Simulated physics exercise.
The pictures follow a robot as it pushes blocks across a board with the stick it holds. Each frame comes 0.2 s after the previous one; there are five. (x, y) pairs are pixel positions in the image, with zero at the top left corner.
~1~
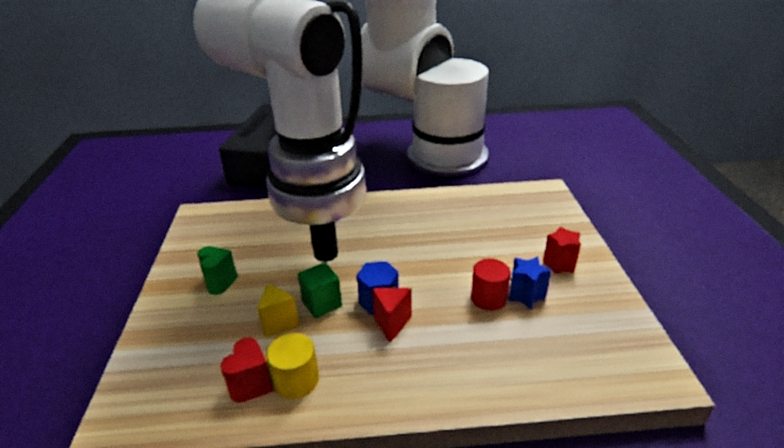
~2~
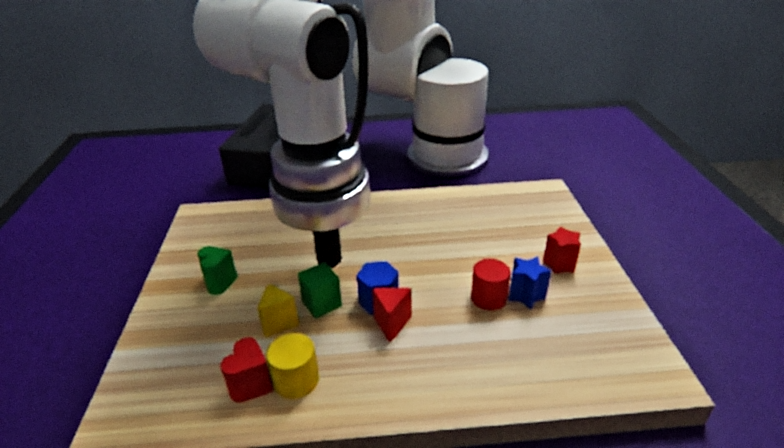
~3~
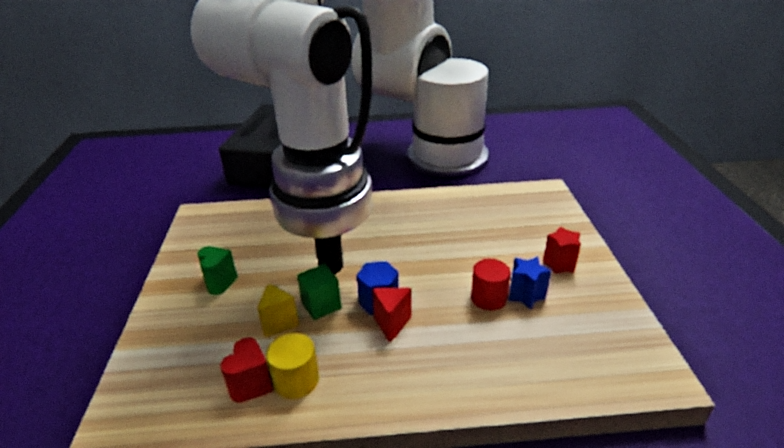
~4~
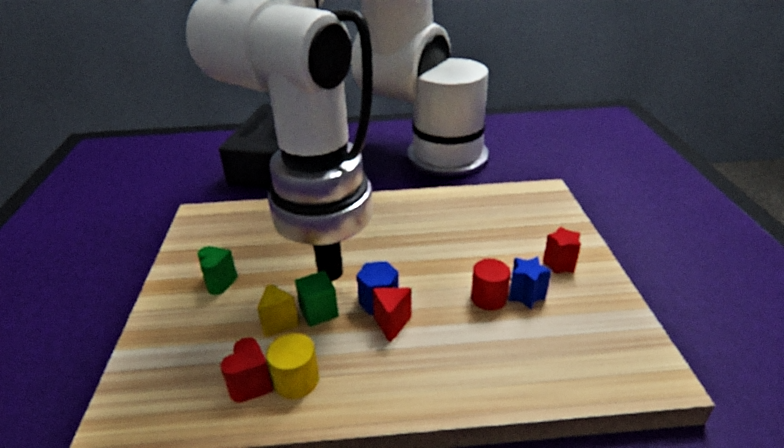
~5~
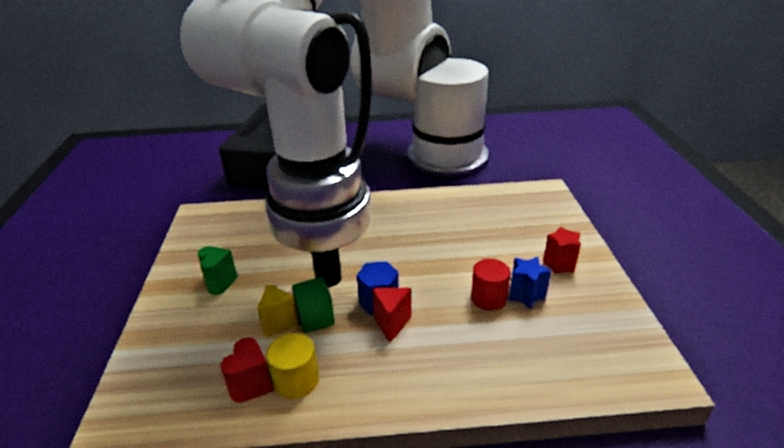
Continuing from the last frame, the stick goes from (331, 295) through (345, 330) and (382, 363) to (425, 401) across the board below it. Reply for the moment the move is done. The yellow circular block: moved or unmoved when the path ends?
The push misses it.
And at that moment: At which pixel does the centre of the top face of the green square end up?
At (308, 312).
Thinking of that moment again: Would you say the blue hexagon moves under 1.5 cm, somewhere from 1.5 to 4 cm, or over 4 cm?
Below 1.5 cm.
One third of the way, stick at (344, 316); yellow three-sided block at (271, 298), turned 25° clockwise; green square at (308, 312), turned 65° clockwise.
Two thirds of the way, stick at (381, 348); yellow three-sided block at (271, 298), turned 25° clockwise; green square at (308, 312), turned 65° clockwise.
At the end, stick at (425, 386); yellow three-sided block at (271, 298), turned 25° clockwise; yellow circular block not moved; green square at (308, 312), turned 65° clockwise; blue hexagon not moved.
